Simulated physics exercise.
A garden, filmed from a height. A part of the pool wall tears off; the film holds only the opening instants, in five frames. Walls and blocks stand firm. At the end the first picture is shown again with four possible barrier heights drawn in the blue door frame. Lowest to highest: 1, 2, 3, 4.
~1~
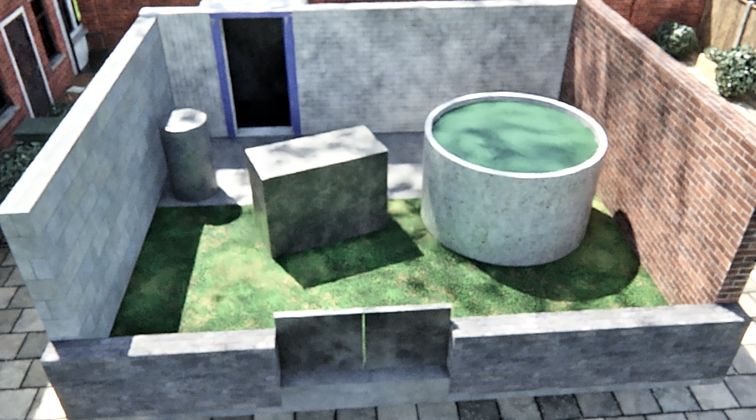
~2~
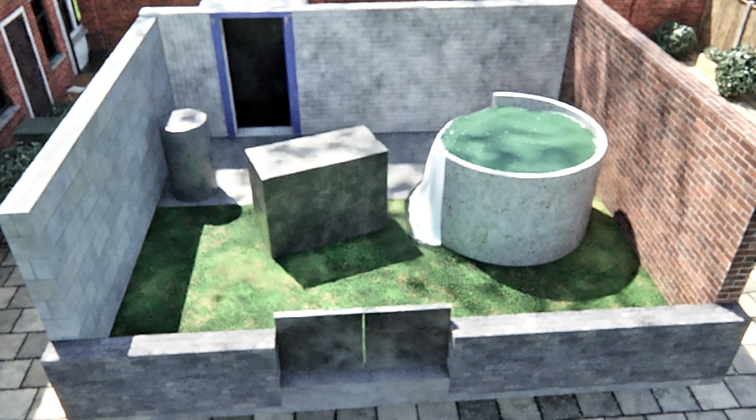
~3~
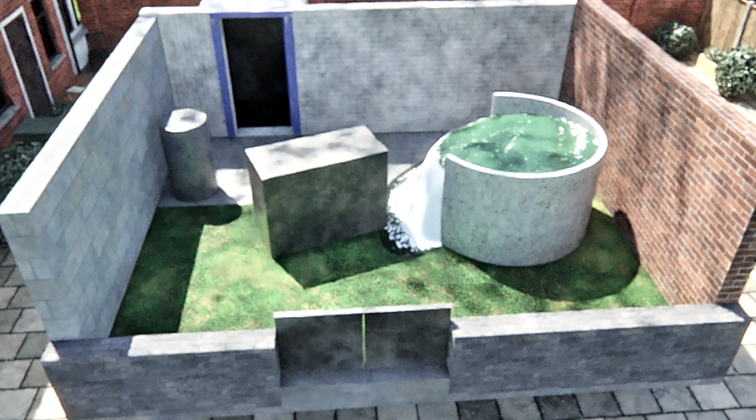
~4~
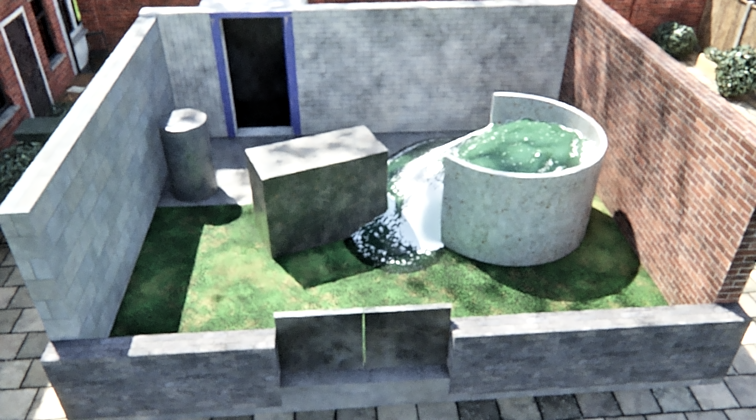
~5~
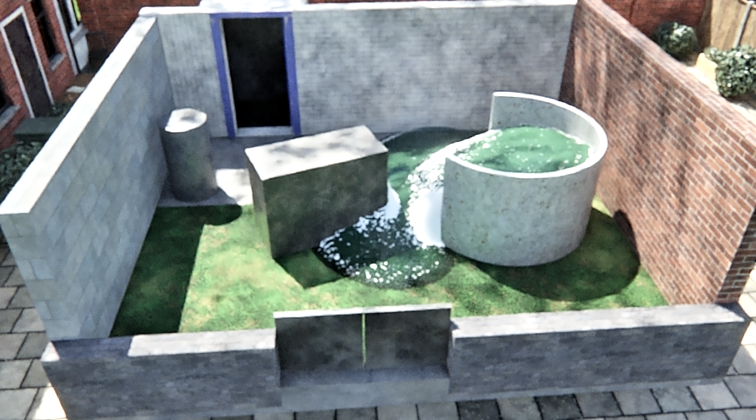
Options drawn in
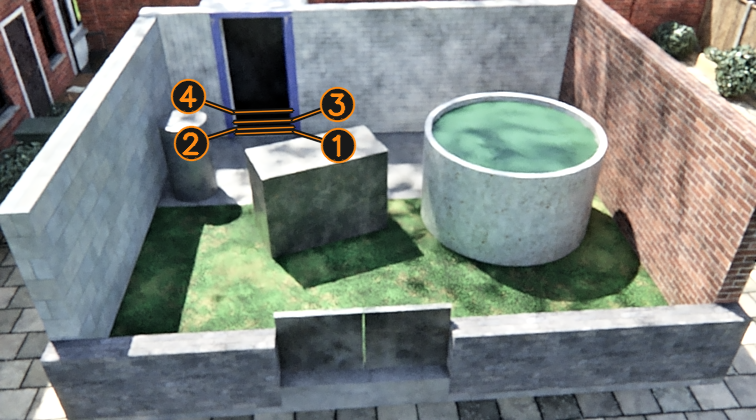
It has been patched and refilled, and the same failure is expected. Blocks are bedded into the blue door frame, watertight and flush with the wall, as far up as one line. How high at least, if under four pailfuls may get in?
The answer is mark 4.
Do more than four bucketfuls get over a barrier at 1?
Yes.
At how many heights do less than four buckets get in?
One.
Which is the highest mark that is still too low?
3.
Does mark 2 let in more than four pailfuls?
Yes, it does.
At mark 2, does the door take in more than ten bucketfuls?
Yes, it does.
On the marked copy, 1 at (265, 132); 2 at (264, 128); 3 at (263, 121); 4 at (262, 111); from the bottom up 1, 2, 3, 4.
Choosing 1, dozens of bucketfuls pour in.
Choosing 2, some 25 bucketfuls get in.
Choosing 3, about 8 bucketfuls get in.
Choosing 4, a splash gets over, under a bucket.
